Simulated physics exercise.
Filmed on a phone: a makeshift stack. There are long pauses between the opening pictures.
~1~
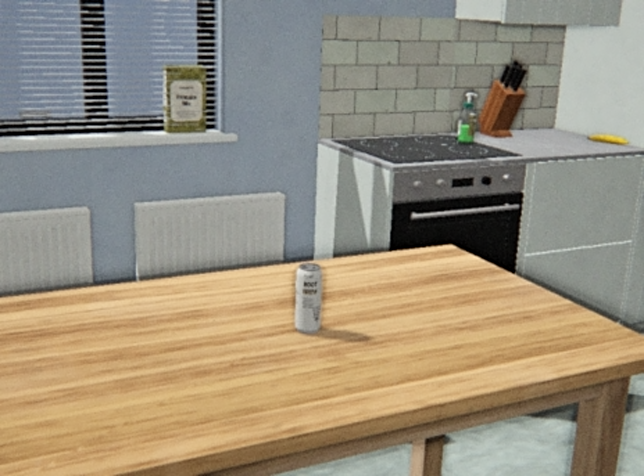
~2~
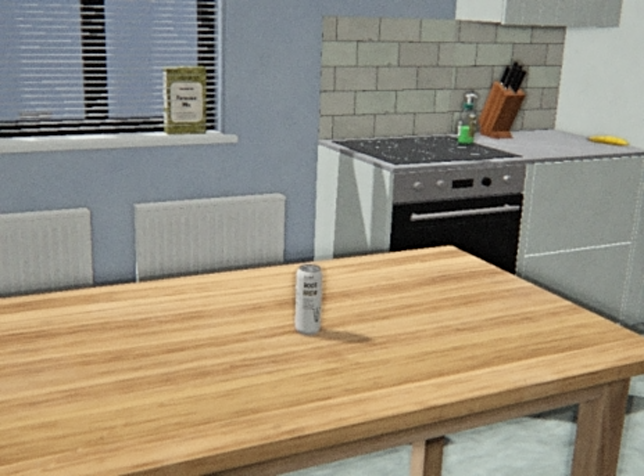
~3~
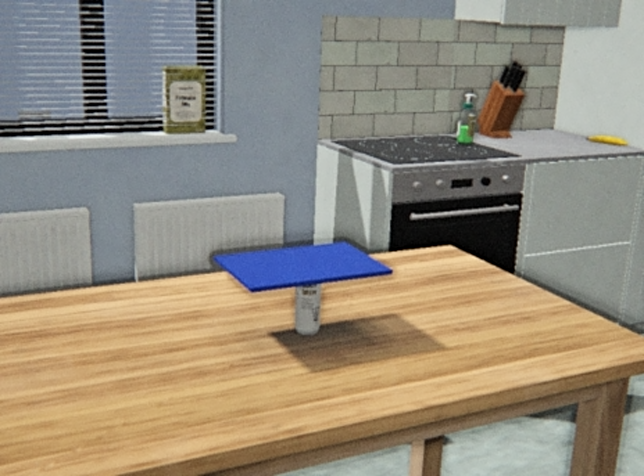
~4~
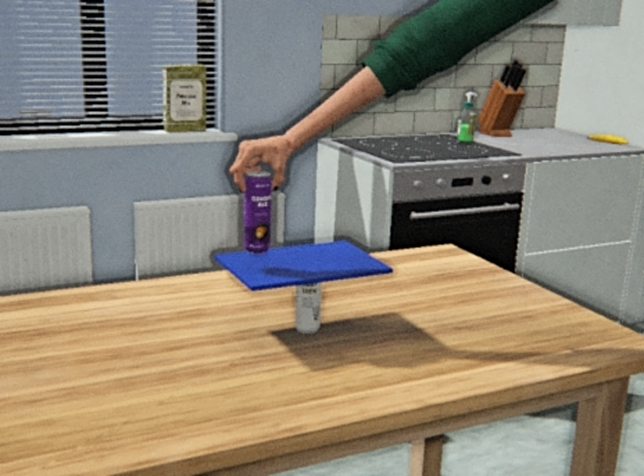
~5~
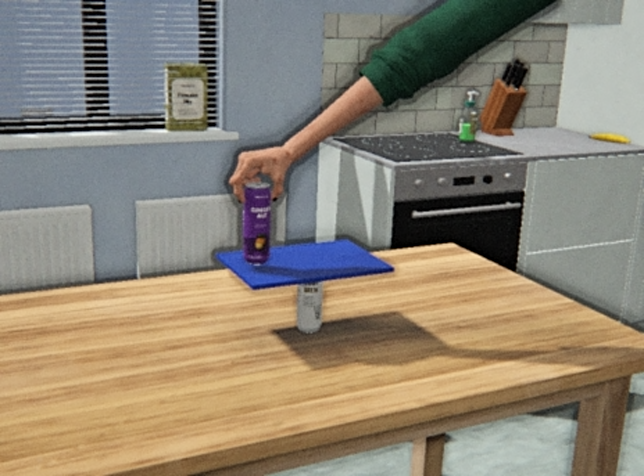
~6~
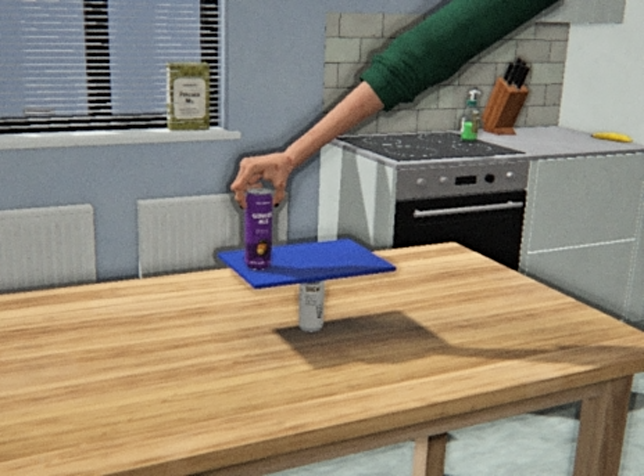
We see a white can standing on a wooden kitchen table, then a flat blue board resting on top of it; a green-sleeved arm lowers a purple can onto the board's left side and keeps hold of it.
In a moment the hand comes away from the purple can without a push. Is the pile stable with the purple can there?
As it turns out, it gives way.
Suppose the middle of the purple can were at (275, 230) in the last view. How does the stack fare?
Then it comes apart.
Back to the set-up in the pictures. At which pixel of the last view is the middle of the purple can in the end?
Around (224, 334).
Then, 0.40 s later than the last frame, purple can now fallen; blue lid tilted by 58°.
Then, 0.50 s later than the last frame, blue lid tilted by 71°.
Then, 0.90 s later than the last frame, blue lid now fallen; white can tilted by 32°.
Then, 1.10 s later than the last frame, white can now fallen.
When it is over, fallen, white can, blue lid and purple can. End places, in pixels of the last picture, purple can near (224, 335). The stack loses its balance.
